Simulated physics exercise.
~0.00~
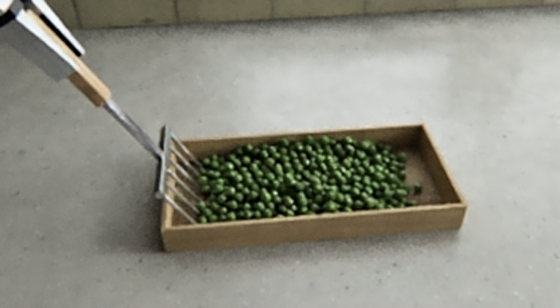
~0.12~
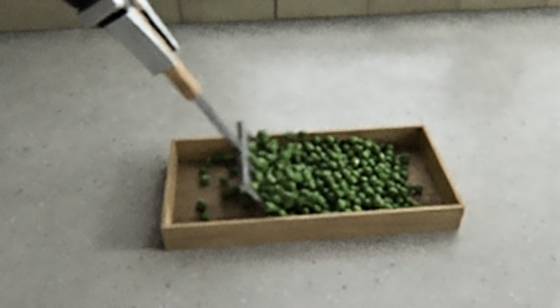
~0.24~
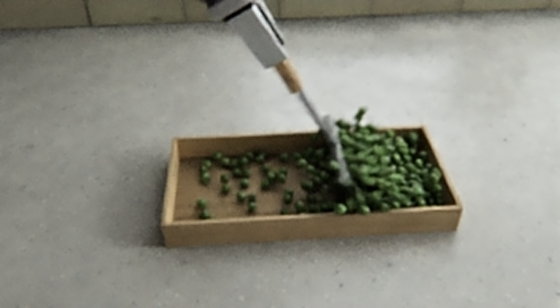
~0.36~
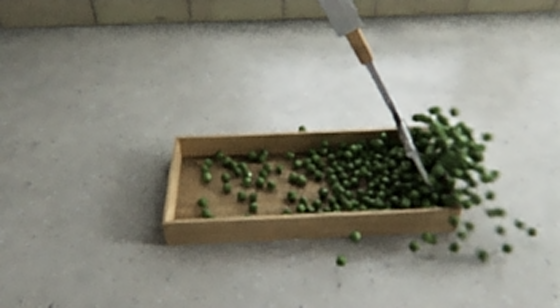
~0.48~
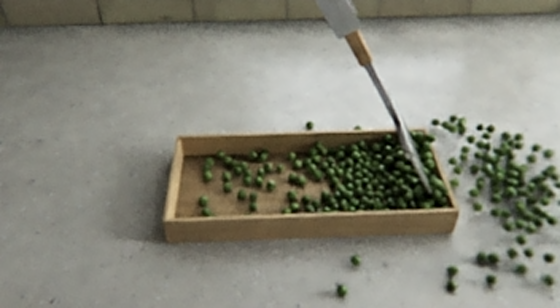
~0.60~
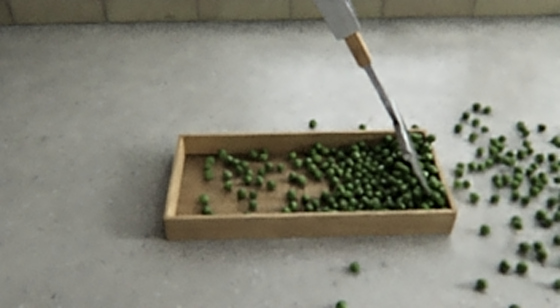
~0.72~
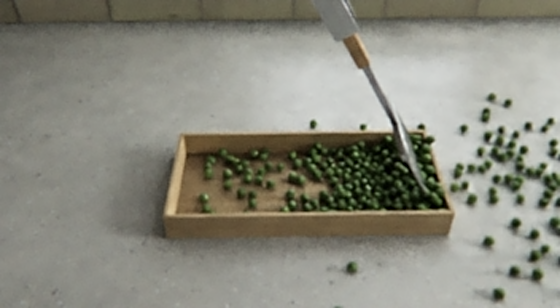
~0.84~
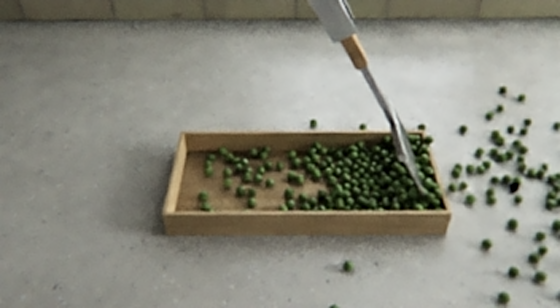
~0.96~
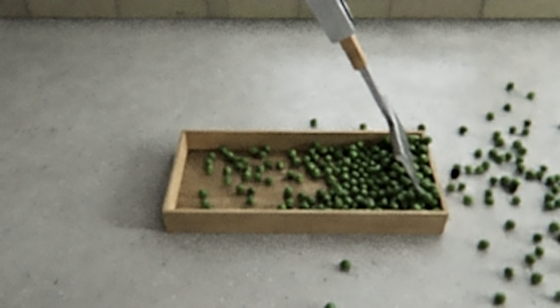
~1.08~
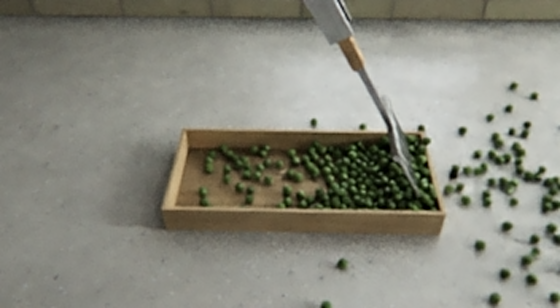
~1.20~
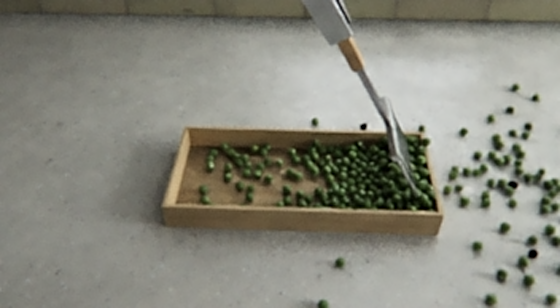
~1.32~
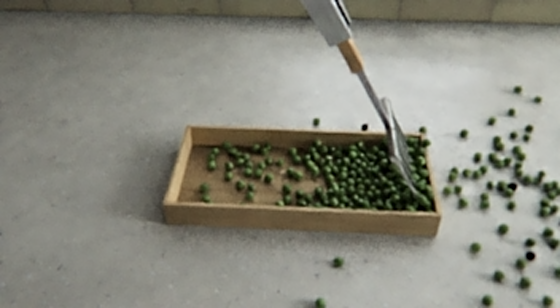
On a grey speckled tabletop with a pale tiled strip behind it, seen from above and in front, a shallow wooden tray holds a heap of small dark green beads. A robot arm reaching in from the upper left holds a metal comb with several tines at the tray's left end. The comb sweeps right, piling the beads ahead of it and leaving a thin scatter behind. Near the right end, many beads spill over the wall and roll across the table. The comb stops there, with most beads still in the tray and many strewn to its right.
